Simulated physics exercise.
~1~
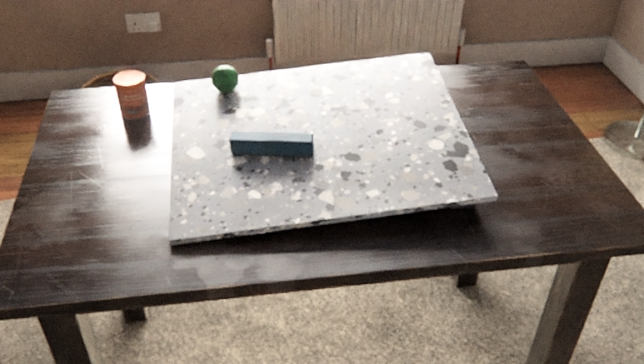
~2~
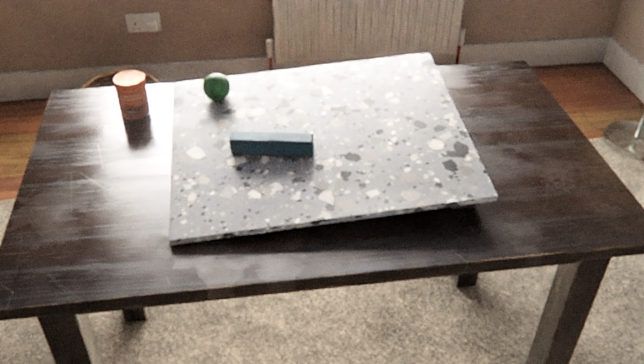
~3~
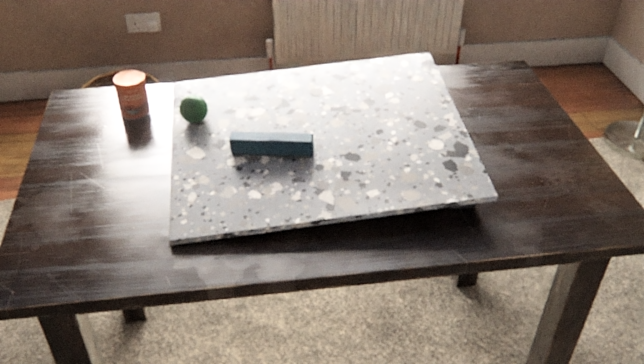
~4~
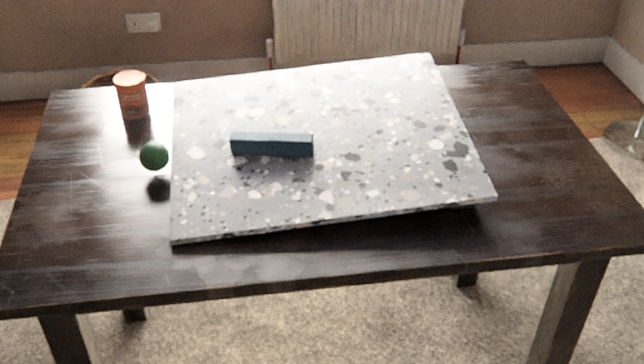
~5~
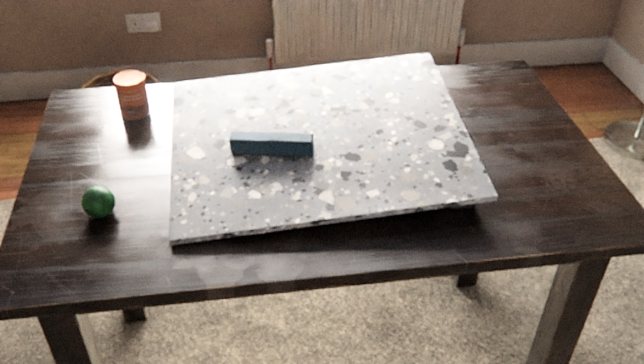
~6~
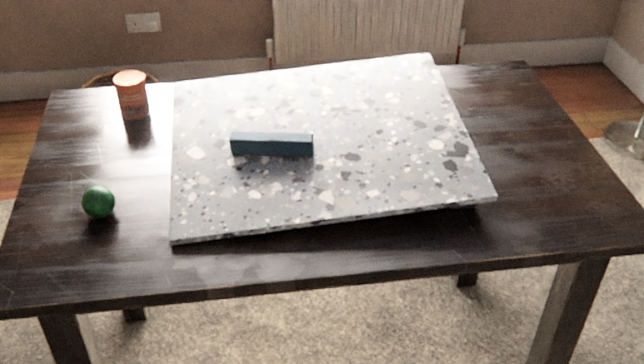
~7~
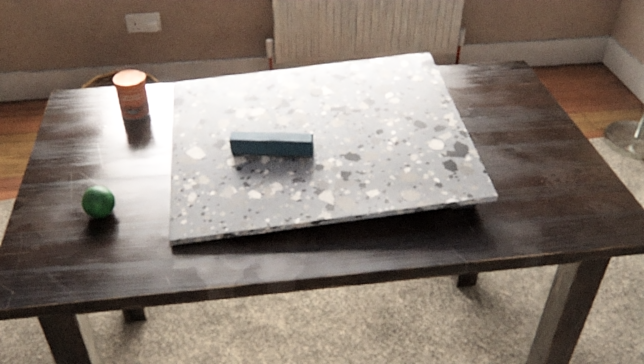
In a room with pale carpet and a radiator against the wall, a dark wooden table is seen from above and in front by a still camera. A speckled grey board lies tilted on it, with a dark blue block fixed near its middle, a green ball near its far left corner and an orange tin standing just beyond its left side. The ball rolls left and towards the viewer, passing clear of the block. It goes over the board's left edge and drops to the tabletop. It ends at rest on the table's left side, while the tin stays in place.
